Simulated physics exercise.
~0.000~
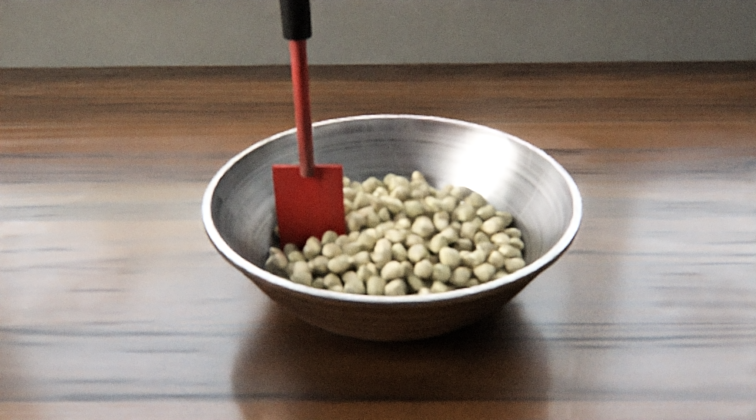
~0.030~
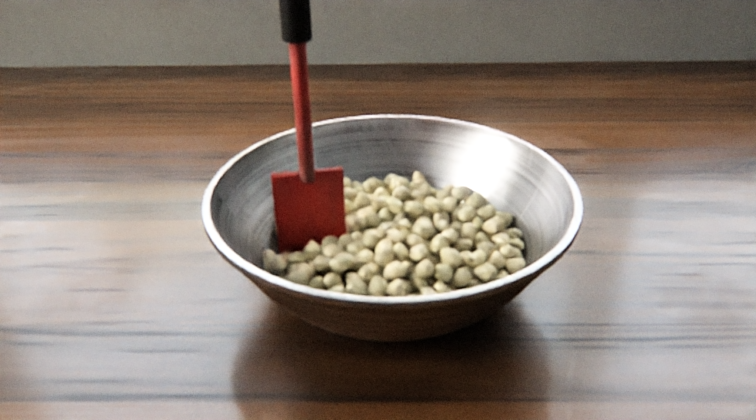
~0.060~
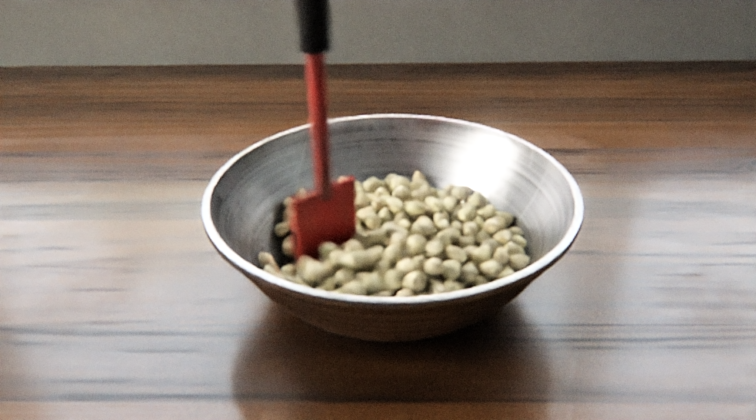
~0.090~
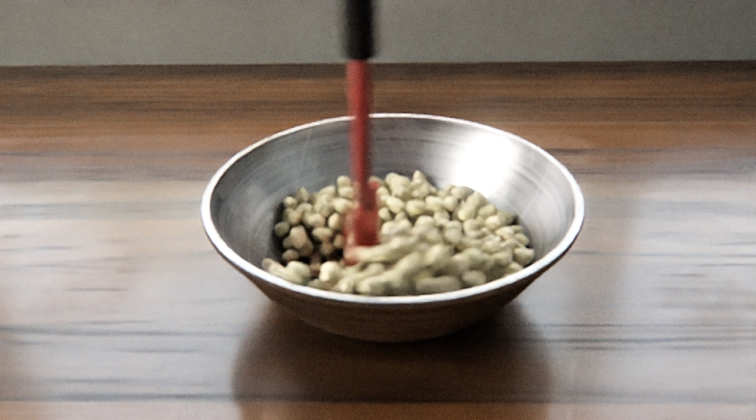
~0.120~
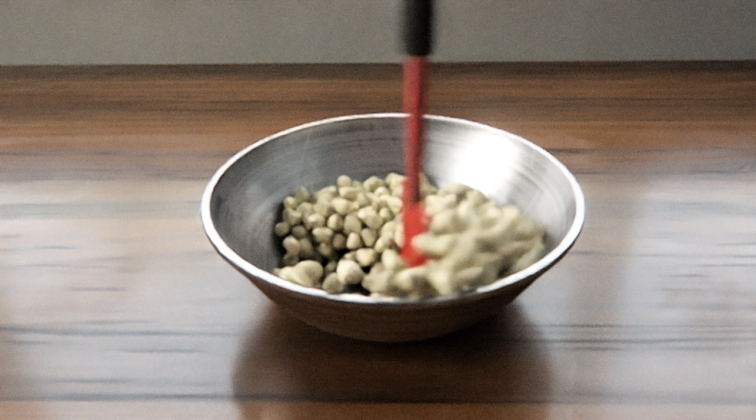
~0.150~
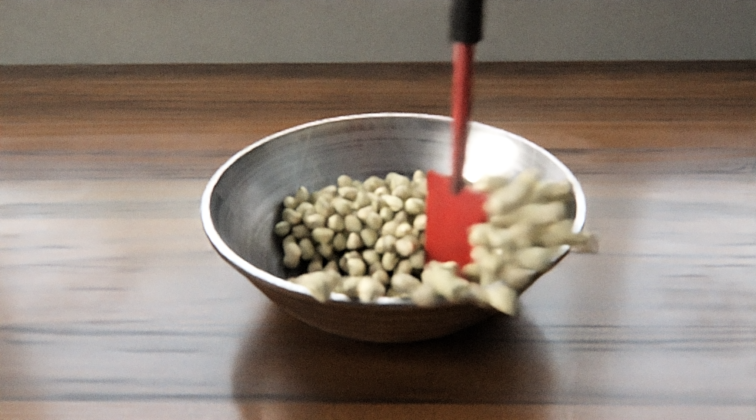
A wide silver metal bowl sits on a brown wooden tabletop against a plain grey wall, seen from the front and slightly above by a still camera. It holds a heap of pale greenish-beige beans, with a red spatula-like tool with a black handle upright at the left. The tool sweeps through the near side to the right, pushing beans into a mound that rises over the right rim.
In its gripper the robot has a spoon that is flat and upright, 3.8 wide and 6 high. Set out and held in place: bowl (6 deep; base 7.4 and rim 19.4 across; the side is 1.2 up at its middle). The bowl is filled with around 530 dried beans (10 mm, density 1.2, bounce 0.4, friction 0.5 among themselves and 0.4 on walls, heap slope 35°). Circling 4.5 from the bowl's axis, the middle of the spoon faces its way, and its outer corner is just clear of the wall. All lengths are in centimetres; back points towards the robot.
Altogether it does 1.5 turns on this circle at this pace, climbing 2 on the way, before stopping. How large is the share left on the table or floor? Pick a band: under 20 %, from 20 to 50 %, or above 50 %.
From 20 to 50 %.
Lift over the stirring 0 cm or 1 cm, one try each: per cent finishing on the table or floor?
45 % and 35 %.
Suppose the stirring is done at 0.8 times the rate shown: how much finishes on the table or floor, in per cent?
15 %.
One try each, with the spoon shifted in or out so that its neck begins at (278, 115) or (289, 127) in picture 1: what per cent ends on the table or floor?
Roughly 10 and 20 per cent.
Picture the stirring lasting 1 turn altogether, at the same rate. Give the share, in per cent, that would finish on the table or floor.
It would be around 20 percent.
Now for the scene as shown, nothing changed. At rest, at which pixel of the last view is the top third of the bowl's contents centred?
Roughly pixel (396, 238).
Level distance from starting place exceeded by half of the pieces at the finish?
Some 7 cm.
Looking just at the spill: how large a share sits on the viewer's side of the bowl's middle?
That share is about 30 per cent.
After 0.30 s, 289° round, highest piece 11 above the table; 427 in the bowl, 29 on the table or floor, 70 in flight or on the tool.
After 0.44 s, 82° round, highest piece 8 above the table; 386 in the bowl, 124 on the table or floor, 16 in flight or on the tool.
After 0.72 s, 180° round, highest piece 5 above the table; 378 in the bowl, 148 on the table or floor.
After 1.42 s, 180° round, highest piece 5 above the table; 378 in the bowl, 148 on the table or floor.
In the end, 378 in the bowl, 148 on the table or floor. That is 28 % on the table or floor.
